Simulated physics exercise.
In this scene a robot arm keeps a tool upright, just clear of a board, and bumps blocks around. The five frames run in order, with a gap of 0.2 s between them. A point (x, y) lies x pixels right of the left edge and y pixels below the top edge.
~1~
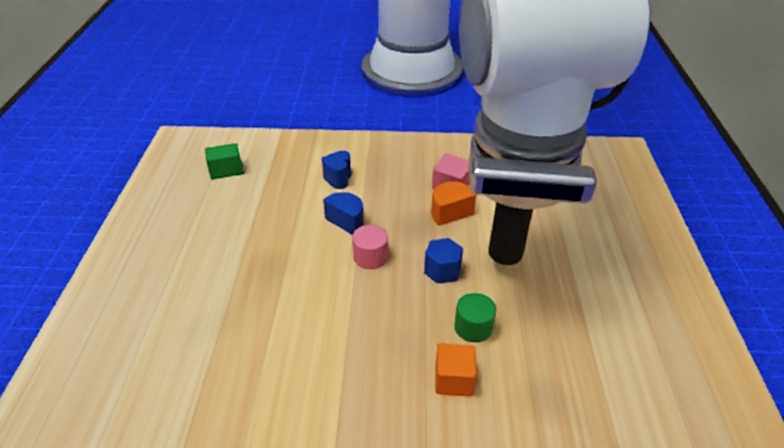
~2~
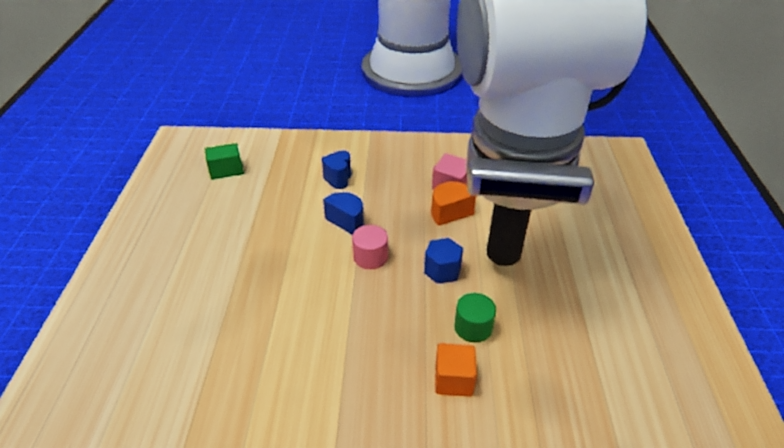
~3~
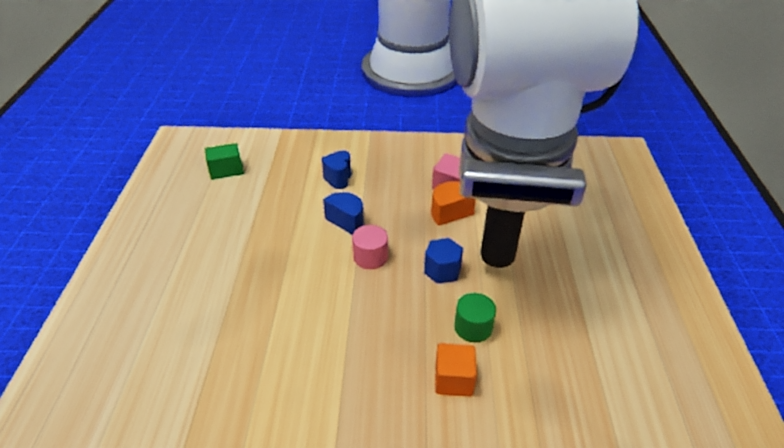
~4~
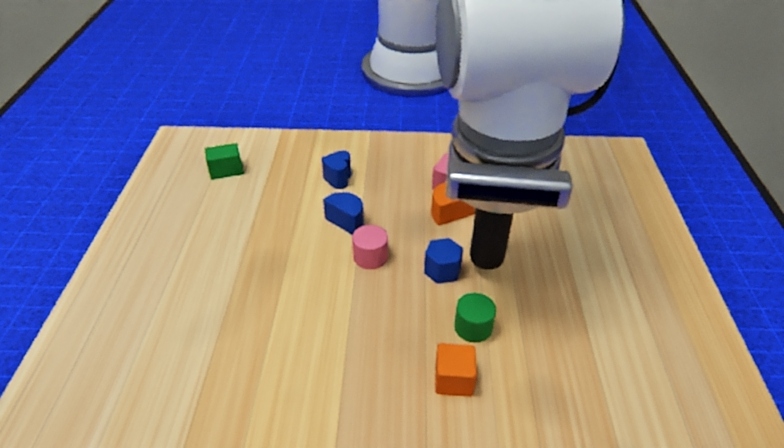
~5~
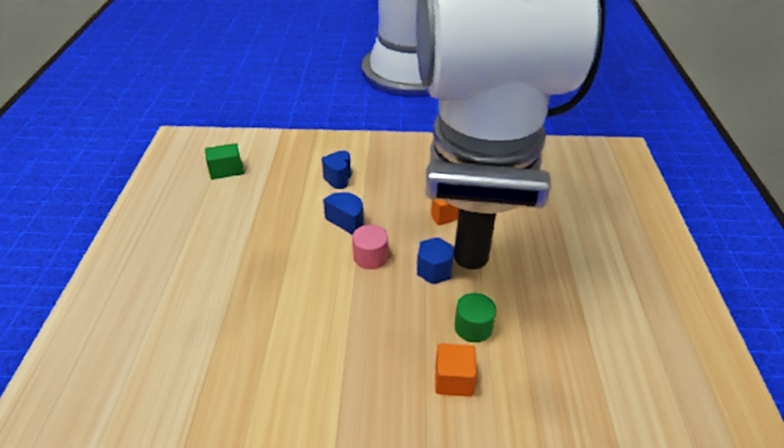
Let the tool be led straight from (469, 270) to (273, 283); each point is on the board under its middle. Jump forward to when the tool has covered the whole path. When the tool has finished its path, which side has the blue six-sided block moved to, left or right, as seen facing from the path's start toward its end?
It's going to go left.
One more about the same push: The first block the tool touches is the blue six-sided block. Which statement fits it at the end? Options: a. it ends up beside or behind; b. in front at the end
That would be b.
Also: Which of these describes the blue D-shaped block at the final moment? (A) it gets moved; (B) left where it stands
Option B.
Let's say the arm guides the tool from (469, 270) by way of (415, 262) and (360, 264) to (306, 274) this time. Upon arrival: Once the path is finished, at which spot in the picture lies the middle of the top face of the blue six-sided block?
When the path ends, it will be at (340, 273).
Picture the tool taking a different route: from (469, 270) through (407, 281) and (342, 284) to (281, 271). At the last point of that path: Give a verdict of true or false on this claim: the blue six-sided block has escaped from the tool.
That claim is false.
On the path given first. One third of the way, tool (405, 262); pink disc (355, 234); blue six-sided block (369, 257), turned 20° anticlockwise.
Two thirds of the way, tool (339, 266); pink disc (348, 232); blue six-sided block (302, 264), turned 25° anticlockwise.
At the end, tool (271, 271); blue D-shaped block unmoved; pink disc (348, 232); blue six-sided block (233, 273), turned 40° anticlockwise; green disc unmoved.
